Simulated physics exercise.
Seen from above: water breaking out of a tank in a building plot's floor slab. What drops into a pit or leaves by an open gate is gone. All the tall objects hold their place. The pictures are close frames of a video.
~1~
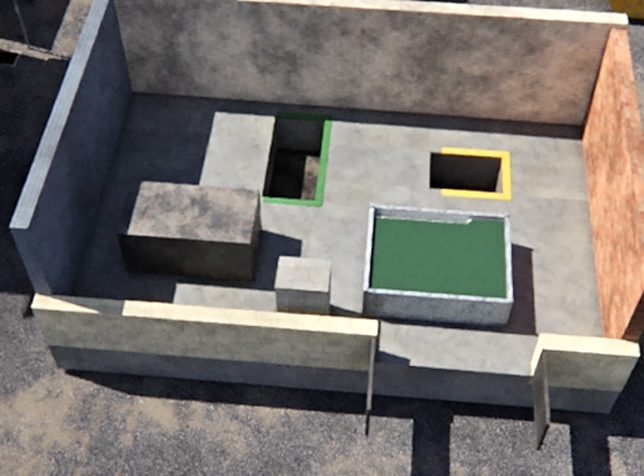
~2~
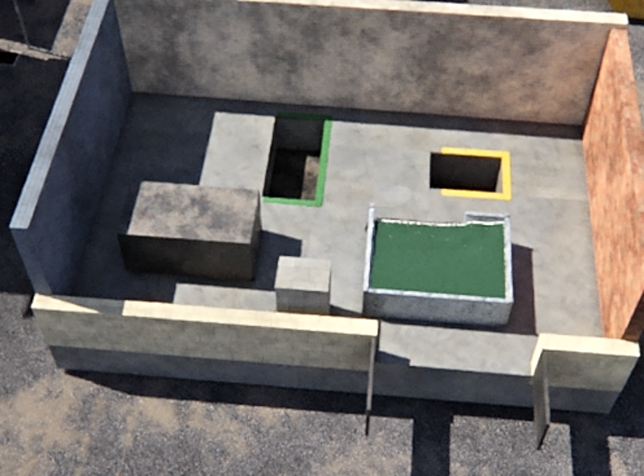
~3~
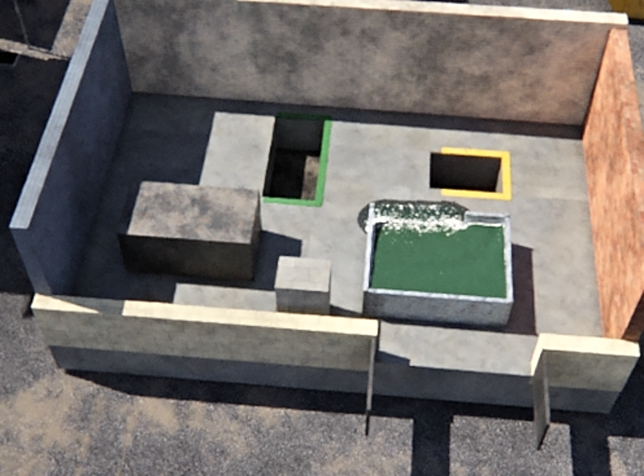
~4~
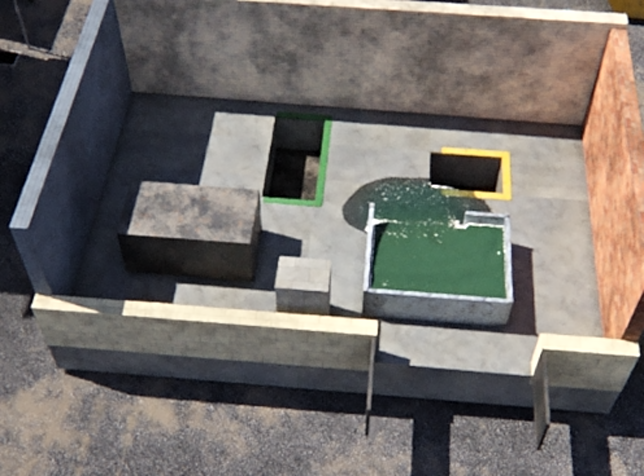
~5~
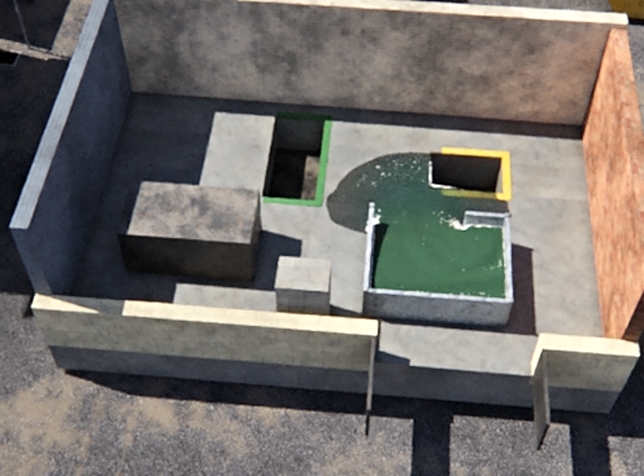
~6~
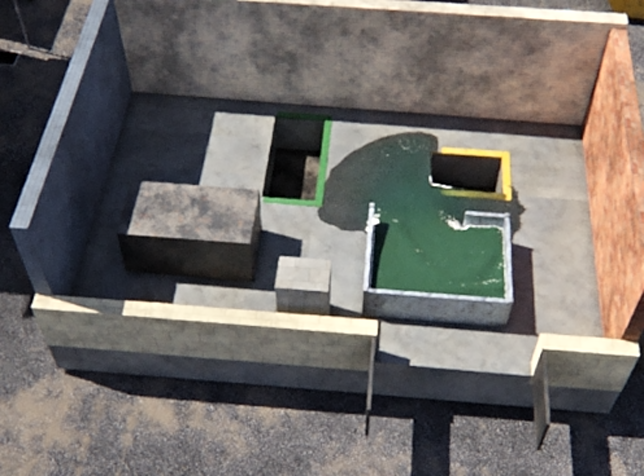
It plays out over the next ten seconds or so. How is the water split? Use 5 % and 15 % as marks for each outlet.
In the end: The gate takes not even 5 %; the yellow pit takes above 15 %; the green pit takes above 15 %.
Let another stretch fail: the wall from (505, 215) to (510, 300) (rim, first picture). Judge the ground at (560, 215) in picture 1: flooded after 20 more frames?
Verdict: Flooded.
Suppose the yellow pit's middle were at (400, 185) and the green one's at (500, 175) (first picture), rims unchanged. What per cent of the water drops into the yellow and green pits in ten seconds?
Roughly, in per cent: Yellow 70, green 12.
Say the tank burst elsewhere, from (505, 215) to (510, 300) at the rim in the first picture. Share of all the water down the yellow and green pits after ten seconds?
In per cent: Yellow 25, green 12.
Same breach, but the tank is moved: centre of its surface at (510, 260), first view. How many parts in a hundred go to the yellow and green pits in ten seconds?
Per cent: Yellow 65, green 10.
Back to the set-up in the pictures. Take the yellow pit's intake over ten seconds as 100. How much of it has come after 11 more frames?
I make it 45 per cent.
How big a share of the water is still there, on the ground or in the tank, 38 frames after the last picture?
Near 44 in a hundred.
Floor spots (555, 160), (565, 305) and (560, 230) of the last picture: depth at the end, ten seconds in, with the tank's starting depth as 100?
About 6, 6 and 4 per cent.
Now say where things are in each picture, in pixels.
The first picture shows the tank at (438, 255) is whole and still.
In the second picture, the front is at a hidden place, out from the gap on the tank's far side.
In the third picture, the front is at (464, 212), out from the gap on the tank's far side.
In the fourth picture, the front is at (468, 193), out from the gap on the tank's far side.
In the fifth picture, the front is at (409, 157), out from the gap on the tank's far side.
In the sixth picture, water pours out on the tank's far side and has run to (406, 136).
A moment on, water covers 20 % of the floor; the gate 0 %, the yellow pit 11 %, the green pit 1 %.
Next, water covers 25 % of the floor; the gate 0 %, the yellow pit 18 %, the green pit 6 %.
Then, water covers 35 % of the floor; the gate 0 %, the yellow pit 25 %, the green pit 15 %.
Later, water covers 45 % of the floor; the gate 0 %, the yellow pit 33 %, the green pit 23 %.
In the end, water covers 45 % of the floor; the gate 0 %, the yellow pit 38 %, the green pit 27 %.
